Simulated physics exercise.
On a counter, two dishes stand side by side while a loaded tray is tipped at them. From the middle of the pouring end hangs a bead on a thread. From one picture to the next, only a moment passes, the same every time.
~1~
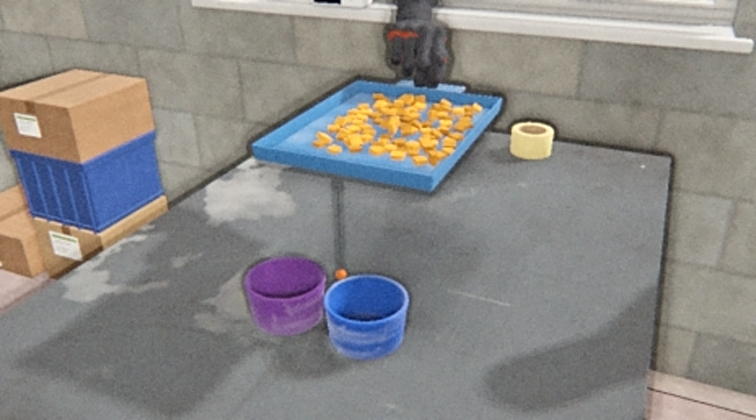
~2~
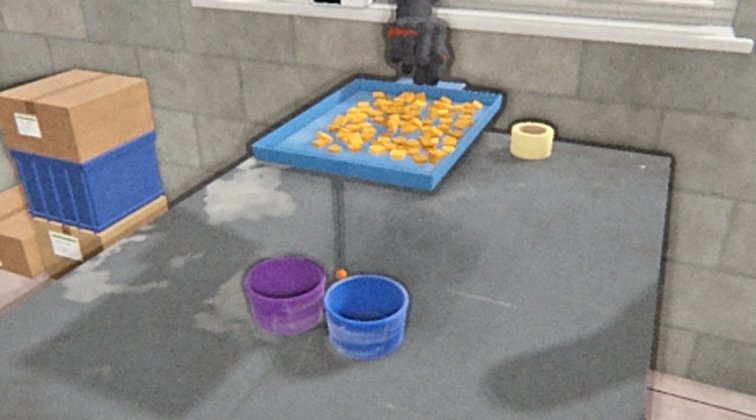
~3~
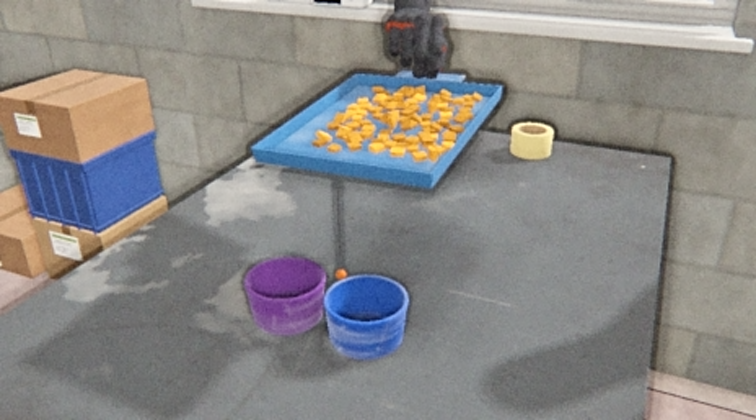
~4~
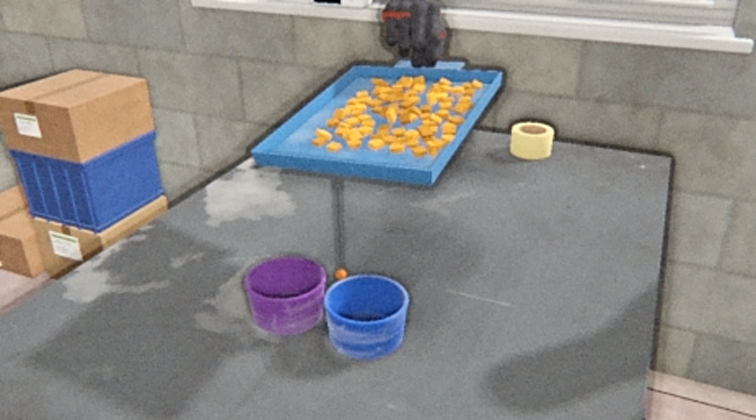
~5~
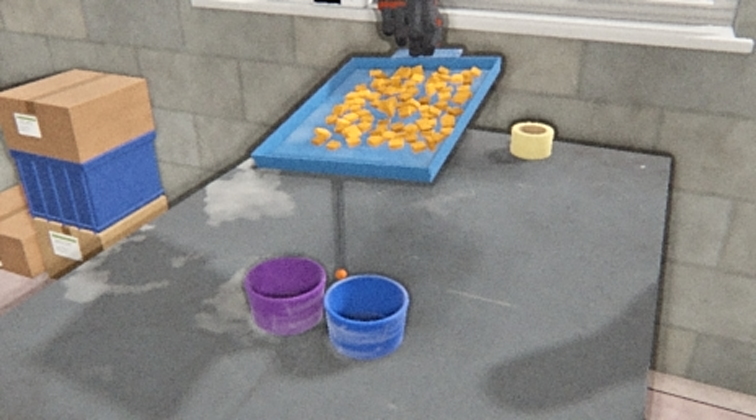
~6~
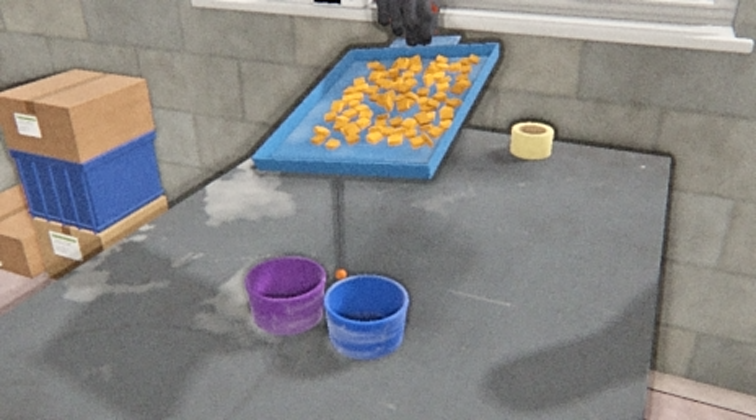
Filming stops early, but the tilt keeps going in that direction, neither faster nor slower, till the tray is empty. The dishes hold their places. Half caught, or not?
Result: Mostly caught.
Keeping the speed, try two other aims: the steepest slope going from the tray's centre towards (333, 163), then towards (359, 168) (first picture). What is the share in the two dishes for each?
Case one 40 %; case two 20 %.
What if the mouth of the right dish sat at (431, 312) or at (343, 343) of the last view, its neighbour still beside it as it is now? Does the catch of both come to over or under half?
Taking the places in turn, it's shy of half and then shy of half.
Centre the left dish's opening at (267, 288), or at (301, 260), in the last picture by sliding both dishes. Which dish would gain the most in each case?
Try 1: The leftmost dish; try 2: The leftmost dish.
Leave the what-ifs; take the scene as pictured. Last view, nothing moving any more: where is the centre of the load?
The centre comes to rest near (285, 306).
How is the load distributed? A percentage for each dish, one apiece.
The left dish gets close to 70 per cent and the right dish close to 0 per cent.
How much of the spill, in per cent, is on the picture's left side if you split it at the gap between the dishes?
I'd say some 100 in a hundred.
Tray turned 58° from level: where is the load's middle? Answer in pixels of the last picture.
(309, 128).
Soon, tray tipped steeply; all on the tray.
A while on, tray tipped right over; most on the tray; a small part in the left dish; a small part outside both.
Towards the end, tray tipped past a quarter turn; most in the left dish; about a quarter outside both.
Finally, tray tipped past a quarter turn; none in the right dish; most in the left dish; about a quarter outside both.
